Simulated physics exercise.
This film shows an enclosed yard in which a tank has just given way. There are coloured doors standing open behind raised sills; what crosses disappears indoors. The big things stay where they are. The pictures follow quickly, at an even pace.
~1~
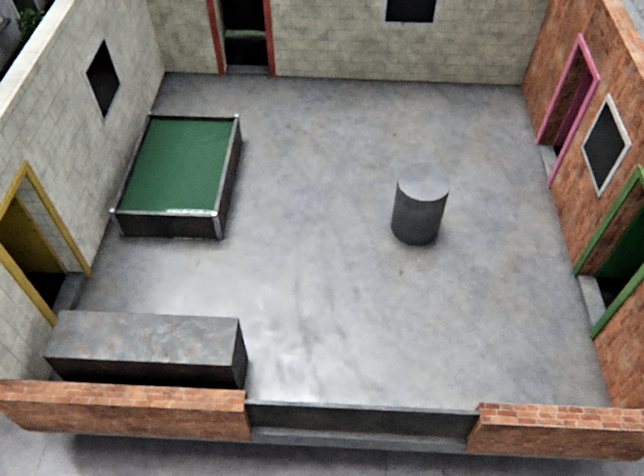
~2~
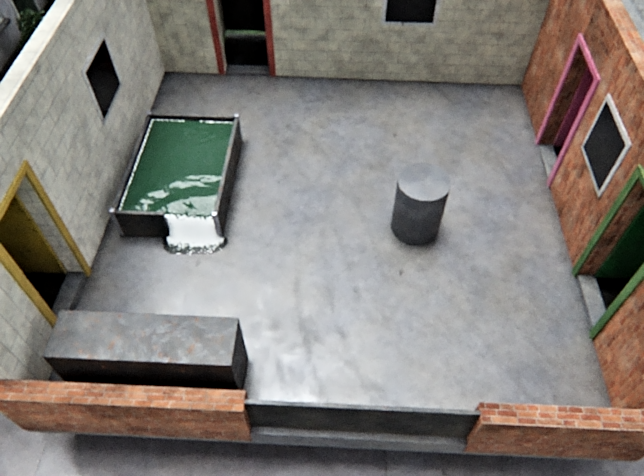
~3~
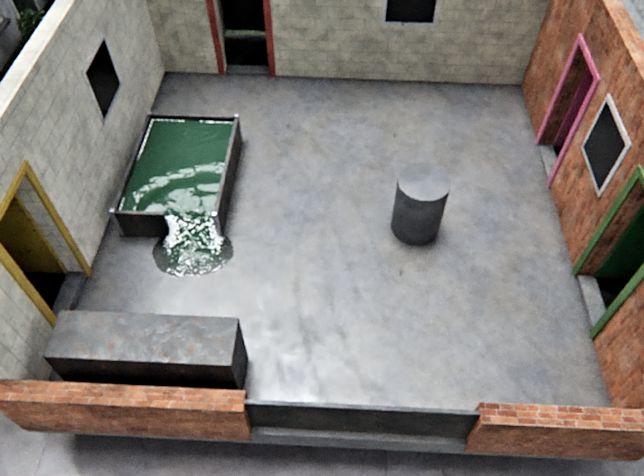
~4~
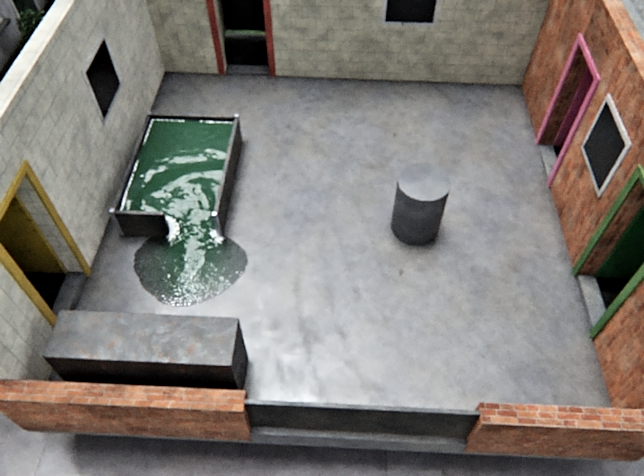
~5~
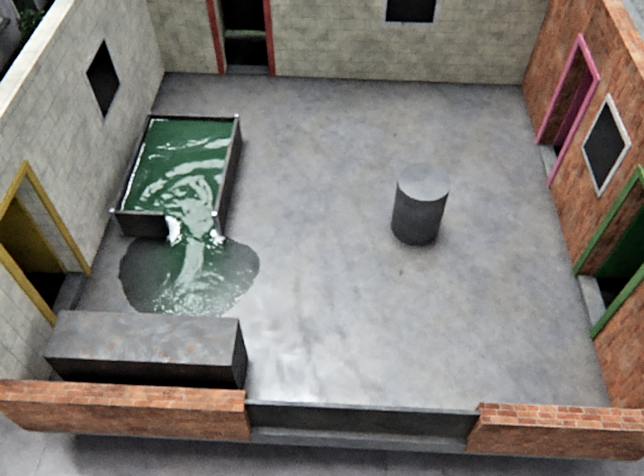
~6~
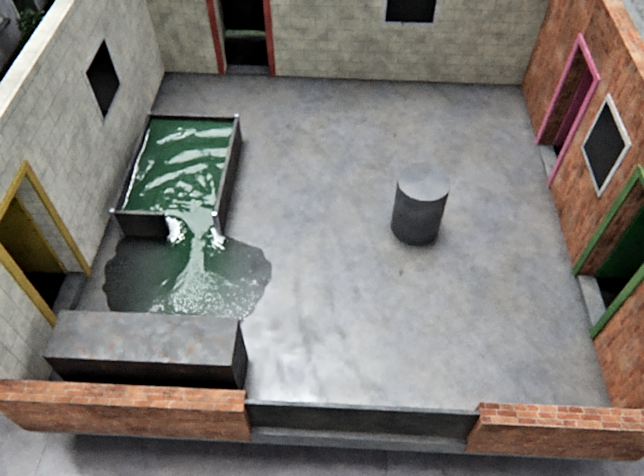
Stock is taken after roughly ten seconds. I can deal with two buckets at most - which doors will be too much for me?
Here is how it goes: The pink door will be manageable; the green door will be manageable; the red door will be manageable; the yellow door will be manageable.
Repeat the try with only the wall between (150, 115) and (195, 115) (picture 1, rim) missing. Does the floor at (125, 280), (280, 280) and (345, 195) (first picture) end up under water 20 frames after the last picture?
Taken in turn they're unwetted, unwetted and unwetted.
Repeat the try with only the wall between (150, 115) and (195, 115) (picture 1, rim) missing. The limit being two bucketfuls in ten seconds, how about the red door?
The red door crosses the line.
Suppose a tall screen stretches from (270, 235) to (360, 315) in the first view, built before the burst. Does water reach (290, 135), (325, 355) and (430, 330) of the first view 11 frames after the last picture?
In order: Untouched, soaked, untouched.
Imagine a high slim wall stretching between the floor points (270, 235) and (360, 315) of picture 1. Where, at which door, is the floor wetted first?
The door marked yellow is first.
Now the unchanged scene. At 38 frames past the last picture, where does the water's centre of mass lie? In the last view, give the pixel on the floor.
The water's middle lies around (269, 269).
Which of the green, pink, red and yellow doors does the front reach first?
The door marked yellow is the one.
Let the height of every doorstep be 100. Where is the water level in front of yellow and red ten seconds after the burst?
In order: Roughly 30 and 40 in a hundred.
A moment on, water covers 10 % of the floor; the pink door not reached, the green door not reached, the red door not reached, the yellow door wet at the sill, nothing in.
Next, water covers 15 % of the floor; the pink door not reached, the green door not reached, the red door not reached, the yellow door wet at the sill, nothing in.
Then, water covers 30 % of the floor; the pink door not reached, the green door not reached, the red door not reached, the yellow door under two buckets in.
Later, water covers 45 % of the floor; the pink door not reached, the green door wet at the sill, nothing in, the red door not reached, the yellow door under two buckets in.
In the end, water covers 60 % of the floor; the pink door wet at the sill, nothing in, the green door wet at the sill, nothing in, the red door wet at the sill, nothing in, the yellow door under two buckets in.
